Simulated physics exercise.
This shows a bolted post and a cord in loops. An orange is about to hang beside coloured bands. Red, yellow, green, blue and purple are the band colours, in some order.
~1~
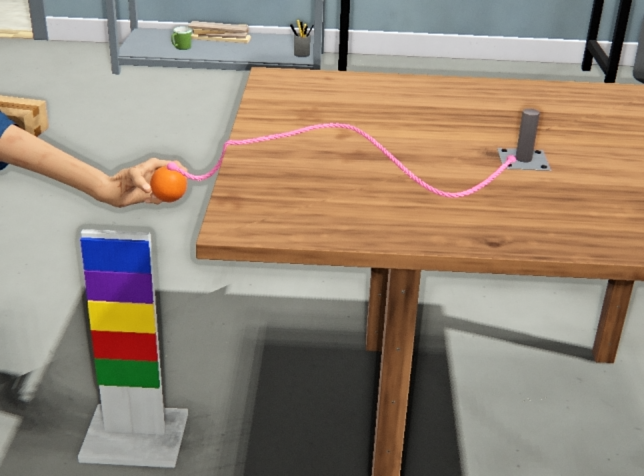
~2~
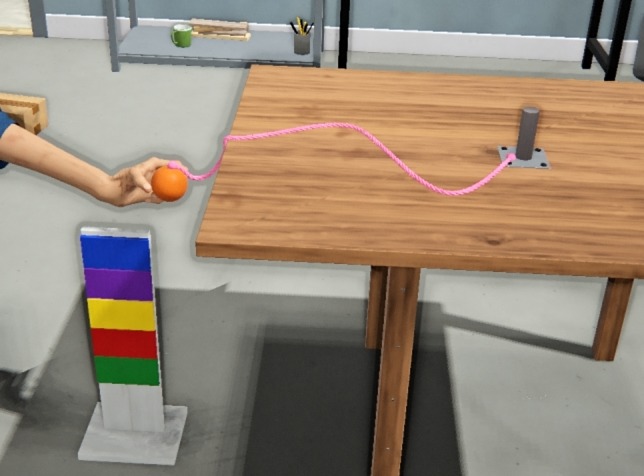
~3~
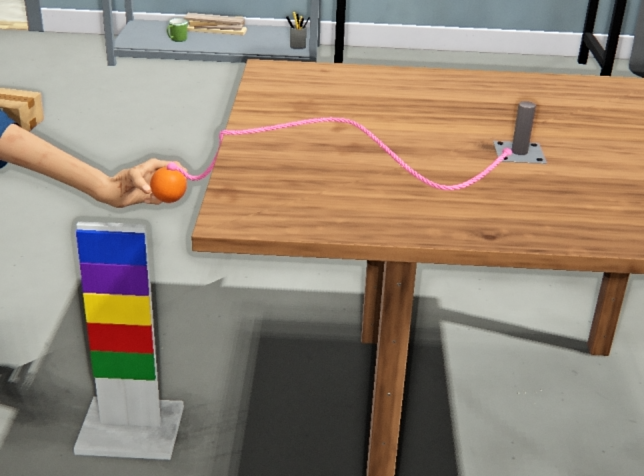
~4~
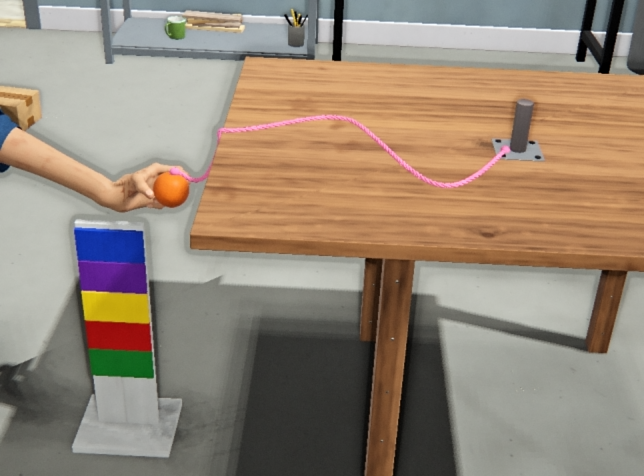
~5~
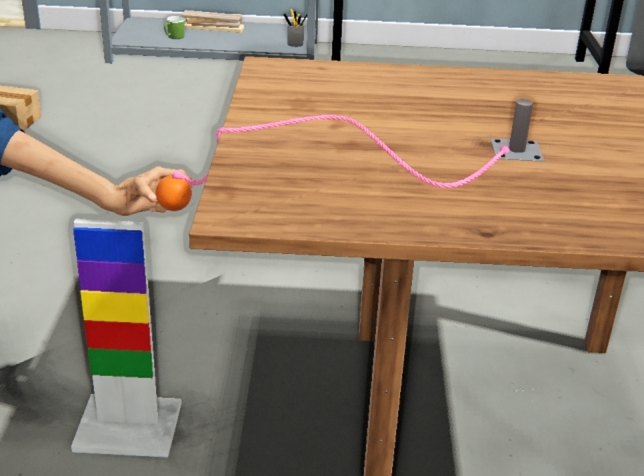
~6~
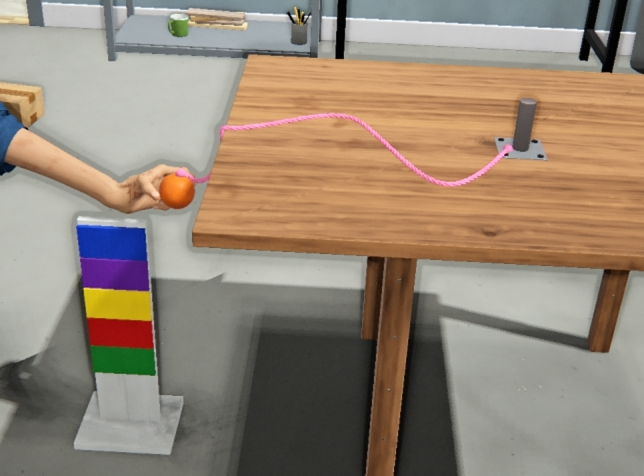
A hand holds an orange tied to a pink cord beside a table, barely moving.
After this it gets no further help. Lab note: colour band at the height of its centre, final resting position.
Centre at rest: Red band.
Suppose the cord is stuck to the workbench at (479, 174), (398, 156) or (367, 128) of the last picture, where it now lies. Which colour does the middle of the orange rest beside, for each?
Result per try, in sequence: Yellow / purple / blue.
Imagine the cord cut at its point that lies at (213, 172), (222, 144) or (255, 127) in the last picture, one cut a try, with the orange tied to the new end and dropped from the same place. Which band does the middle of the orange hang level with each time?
Taking the cuts in order: Yellow, then purple, then blue.
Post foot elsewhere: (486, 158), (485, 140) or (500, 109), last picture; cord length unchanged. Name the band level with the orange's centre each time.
Going case by case, it's green, green and finally red.
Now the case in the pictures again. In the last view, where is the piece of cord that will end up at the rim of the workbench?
It's the bit near (344, 117).
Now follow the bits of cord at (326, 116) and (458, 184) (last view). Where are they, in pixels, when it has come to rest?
The first one ends up at (219, 170) and the second one at (406, 146).
A little later, orange near (197, 328); level with red.
Next, orange near (249, 348); level with red.
Later still, orange near (214, 340); level with red.
When it is over, orange near (225, 347); level with red. Its middle rests at the red band.
